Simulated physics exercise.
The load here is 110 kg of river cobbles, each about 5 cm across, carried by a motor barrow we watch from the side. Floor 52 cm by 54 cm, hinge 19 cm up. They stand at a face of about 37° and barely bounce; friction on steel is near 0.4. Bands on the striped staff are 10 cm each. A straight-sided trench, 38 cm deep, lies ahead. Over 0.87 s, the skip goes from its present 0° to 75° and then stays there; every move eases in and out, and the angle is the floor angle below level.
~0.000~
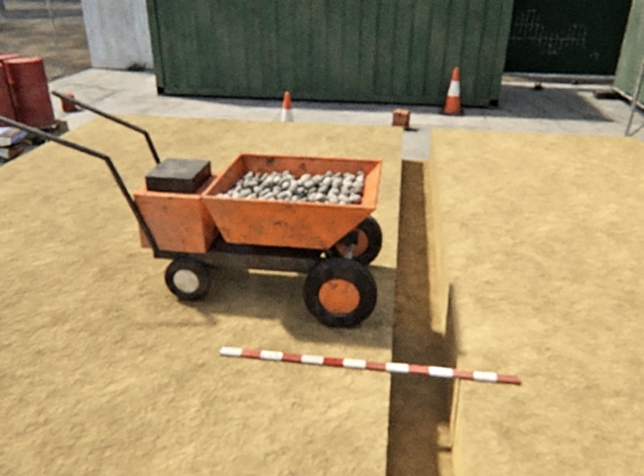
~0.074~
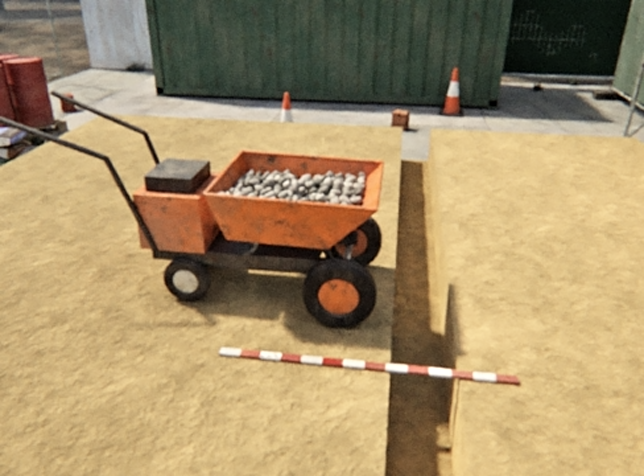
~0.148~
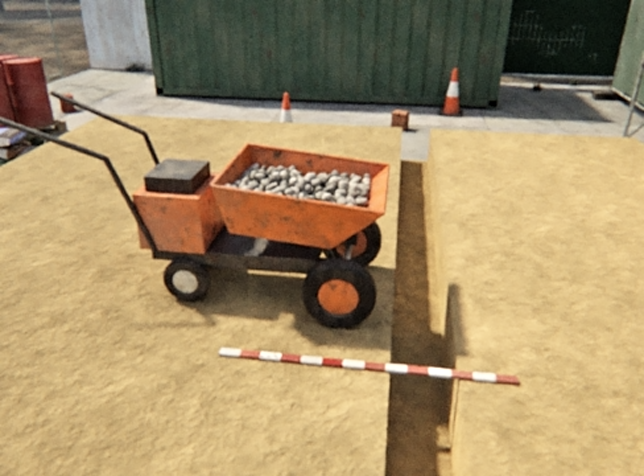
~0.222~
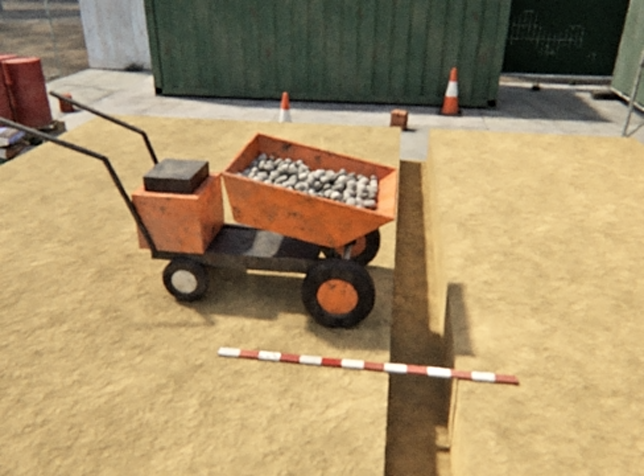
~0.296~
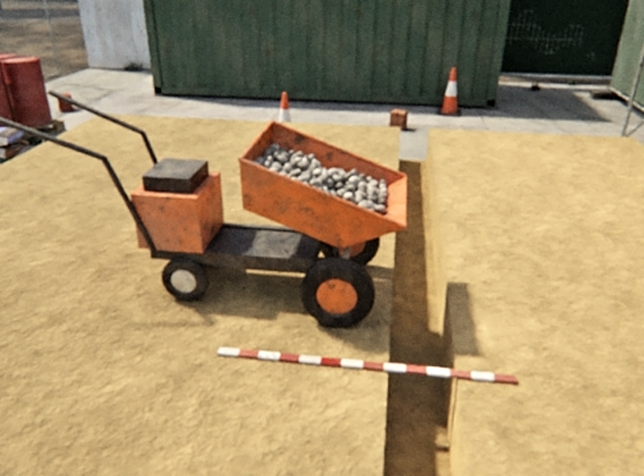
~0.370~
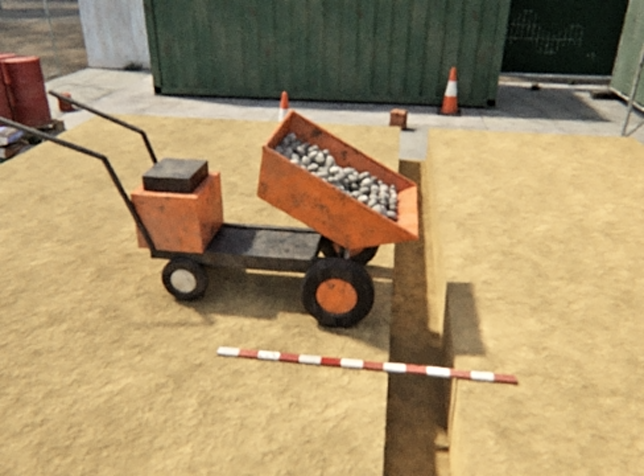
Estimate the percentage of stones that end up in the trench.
Roughly 18 per cent.
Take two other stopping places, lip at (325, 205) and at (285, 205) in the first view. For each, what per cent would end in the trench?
From the first spot near 80, from the second near 85 per cent.
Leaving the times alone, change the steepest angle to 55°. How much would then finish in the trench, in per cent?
About 25%.
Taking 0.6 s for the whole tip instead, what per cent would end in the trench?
Expected share: Around 10%.
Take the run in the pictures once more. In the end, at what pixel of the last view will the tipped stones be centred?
The stones end up centred near (496, 303).
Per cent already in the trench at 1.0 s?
Some 0 per cent.
After 0.6 s the floor is at 63°; 100 % in the skip; the foremost stones are at (429, 258).
After 1.0 s the floor is at 75°; 56 % in the skip, 2 % in the trench, 42 % past the trench; the foremost stones are at (519, 316).
After 1.3 s the floor is at 75°; 8 % in the skip, 9 % in the trench, 83 % past the trench; the foremost stones are past the picture's edge.
After 3.3 s the floor is at 75°; 0 % in the skip, 18 % in the trench, 82 % past the trench; the foremost stones are past the picture's edge.
